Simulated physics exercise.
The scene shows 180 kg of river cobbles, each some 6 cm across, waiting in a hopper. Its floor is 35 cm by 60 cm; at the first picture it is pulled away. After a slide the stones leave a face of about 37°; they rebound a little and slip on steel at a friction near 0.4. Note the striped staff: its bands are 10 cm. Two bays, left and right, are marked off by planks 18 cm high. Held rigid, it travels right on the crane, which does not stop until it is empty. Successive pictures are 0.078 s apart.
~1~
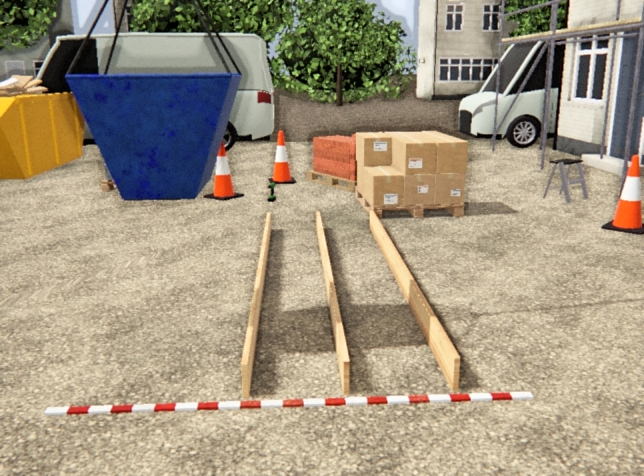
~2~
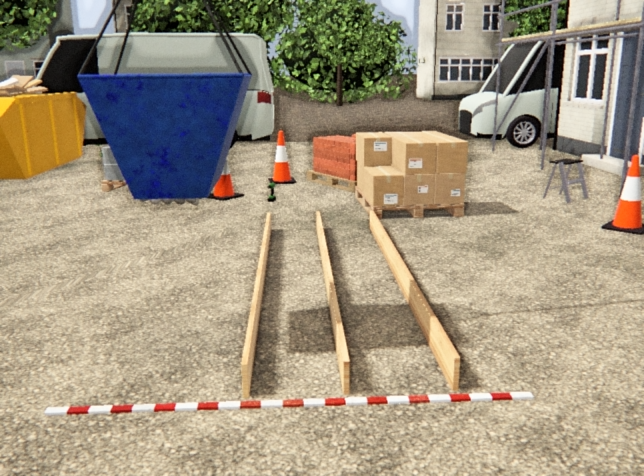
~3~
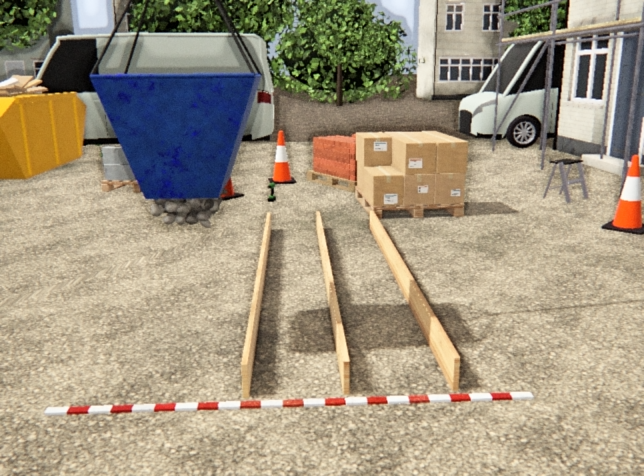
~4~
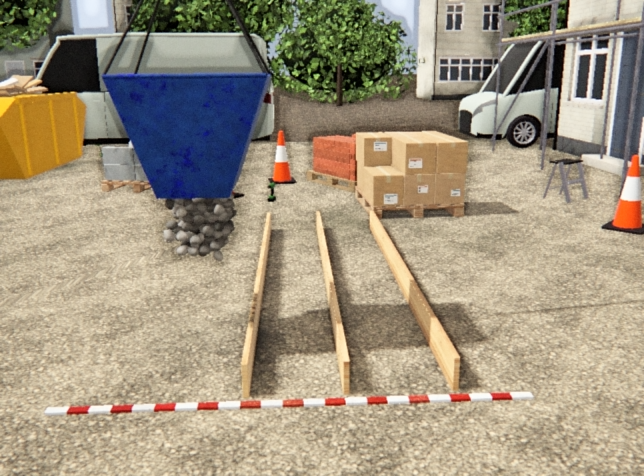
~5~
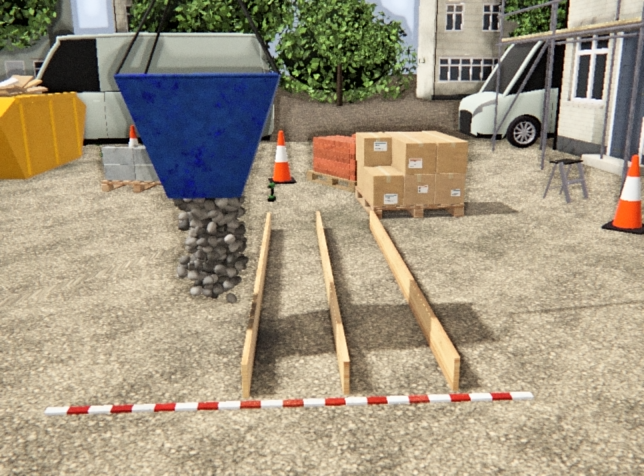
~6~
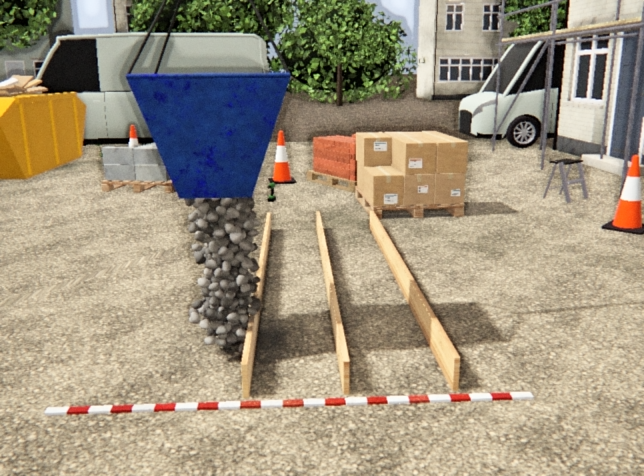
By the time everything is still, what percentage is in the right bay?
About 0 per cent is there.
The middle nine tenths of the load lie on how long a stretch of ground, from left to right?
Roughly 110 cm.
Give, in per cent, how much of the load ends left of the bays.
About 45 per cent of it.
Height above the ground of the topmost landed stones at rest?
Max stone height at rest approx 22 cm.
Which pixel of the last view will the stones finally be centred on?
(262, 332).
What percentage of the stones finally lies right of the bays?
Result: About 0 in a hundred.
Then, 0.3 s after the last picture, 0 % in the hopper, 46 % falling or lying left of the bays, 54 % falling or lying in the left bay; the stones farthest right are at (328, 322).
Then, 0.7 s after the last picture, 0 % in the hopper, 46 % falling or lying left of the bays, 54 % falling or lying in the left bay; the stones farthest right are at (339, 320).
Then, 1.3 s after the last picture, 0 % in the hopper, 46 % falling or lying left of the bays, 54 % falling or lying in the left bay; the stones farthest right are at (346, 321).
Then, 2.2 s after the last picture, 0 % in the hopper, 46 % falling or lying left of the bays, 54 % falling or lying in the left bay; the stones farthest right are at (346, 321).
Then, 4.1 s after the last picture, 0 % in the hopper, 46 % left of the bays, 54 % in the left bay; the stones farthest right are at (346, 321).
